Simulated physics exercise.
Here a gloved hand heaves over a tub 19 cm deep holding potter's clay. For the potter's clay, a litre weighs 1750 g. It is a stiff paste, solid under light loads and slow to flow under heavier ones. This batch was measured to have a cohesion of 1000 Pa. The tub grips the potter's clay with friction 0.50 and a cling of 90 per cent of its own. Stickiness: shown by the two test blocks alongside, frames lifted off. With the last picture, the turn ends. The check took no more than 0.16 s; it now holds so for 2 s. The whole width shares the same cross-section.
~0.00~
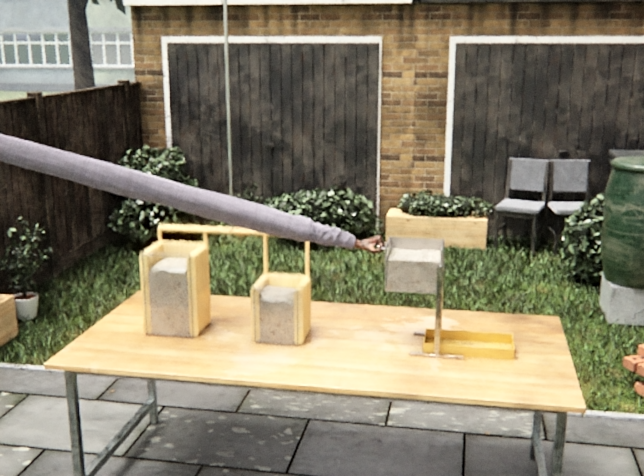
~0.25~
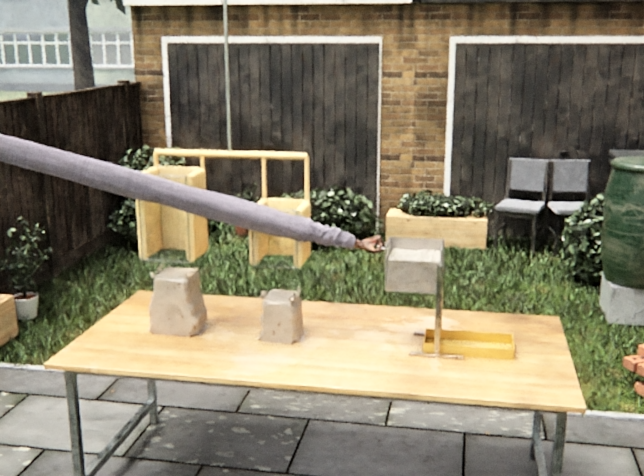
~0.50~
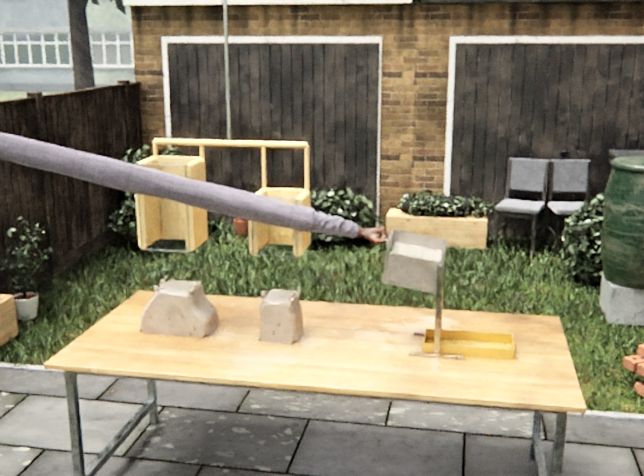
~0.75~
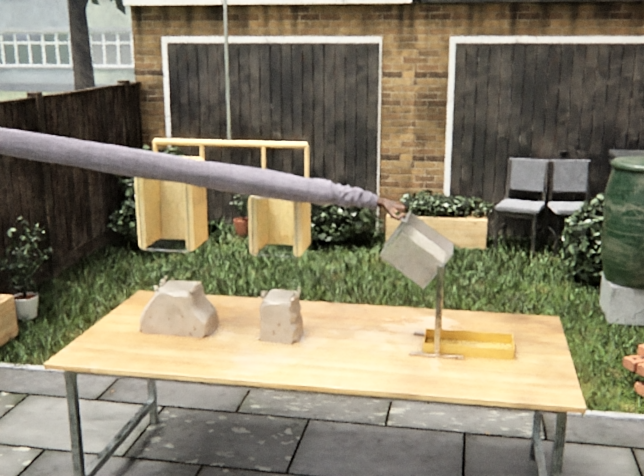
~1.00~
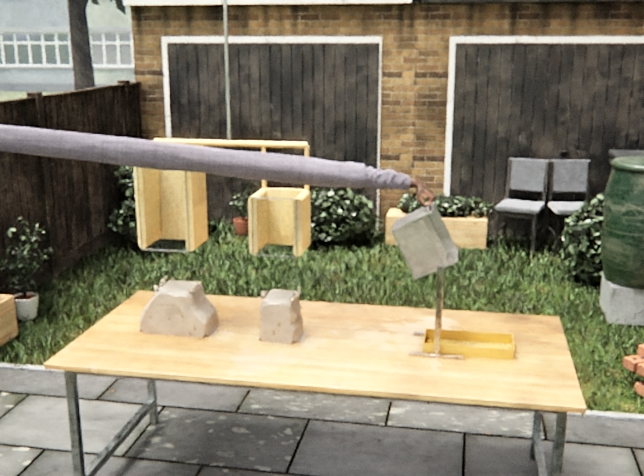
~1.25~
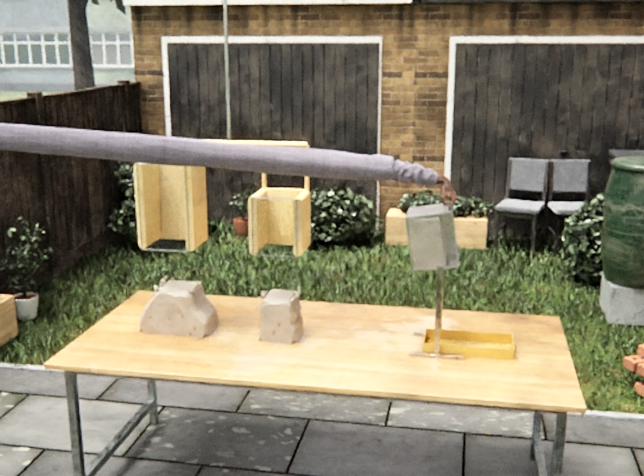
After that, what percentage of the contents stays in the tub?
100 %.
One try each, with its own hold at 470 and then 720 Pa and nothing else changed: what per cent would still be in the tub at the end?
Respectively 70 % and 100 %.
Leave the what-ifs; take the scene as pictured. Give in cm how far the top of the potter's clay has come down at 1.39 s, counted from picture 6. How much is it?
About 0 cm.
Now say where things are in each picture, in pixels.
The first picture shows handle-side rim at (387, 248), tilt 0 degrees; top of the potter's clay at (419, 261); blocks stand 34 cm, 22 cm (left to right).
The second picture shows handle-side rim at (387, 248), tilt 0 degrees; top of the potter's clay at (419, 261); blocks stand 30 cm, 22 cm (left to right).
The third picture shows handle-side rim at (390, 241), tilt 9 degrees; top of the potter's clay at (392, 253); blocks stand 23 cm, 22 cm (left to right).
The fourth picture shows handle-side rim at (407, 222), tilt 35 degrees; top of the potter's clay at (403, 233); blocks stand 23 cm, 22 cm (left to right).
The fifth picture shows handle-side rim at (433, 213), tilt 63 degrees; top of the potter's clay at (421, 220); blocks stand 23 cm, 22 cm (left to right).
The sixth picture shows handle-side rim at (451, 214), tilt 81 degrees; top of the potter's clay at (436, 217); blocks stand 23 cm, 22 cm (left to right).
After 1.39 s, the tub is at 81 degrees and holds 100 %.
After 1.56 s, the tub is at 81 degrees and holds 100 %.
After 1.73 s, the tub is at 81 degrees and holds 100 %.
After 1.90 s, the tub is at 81 degrees and holds 100 %.
After 3.25 s, at the end, the tub is at 81 degrees and holds 100 %.
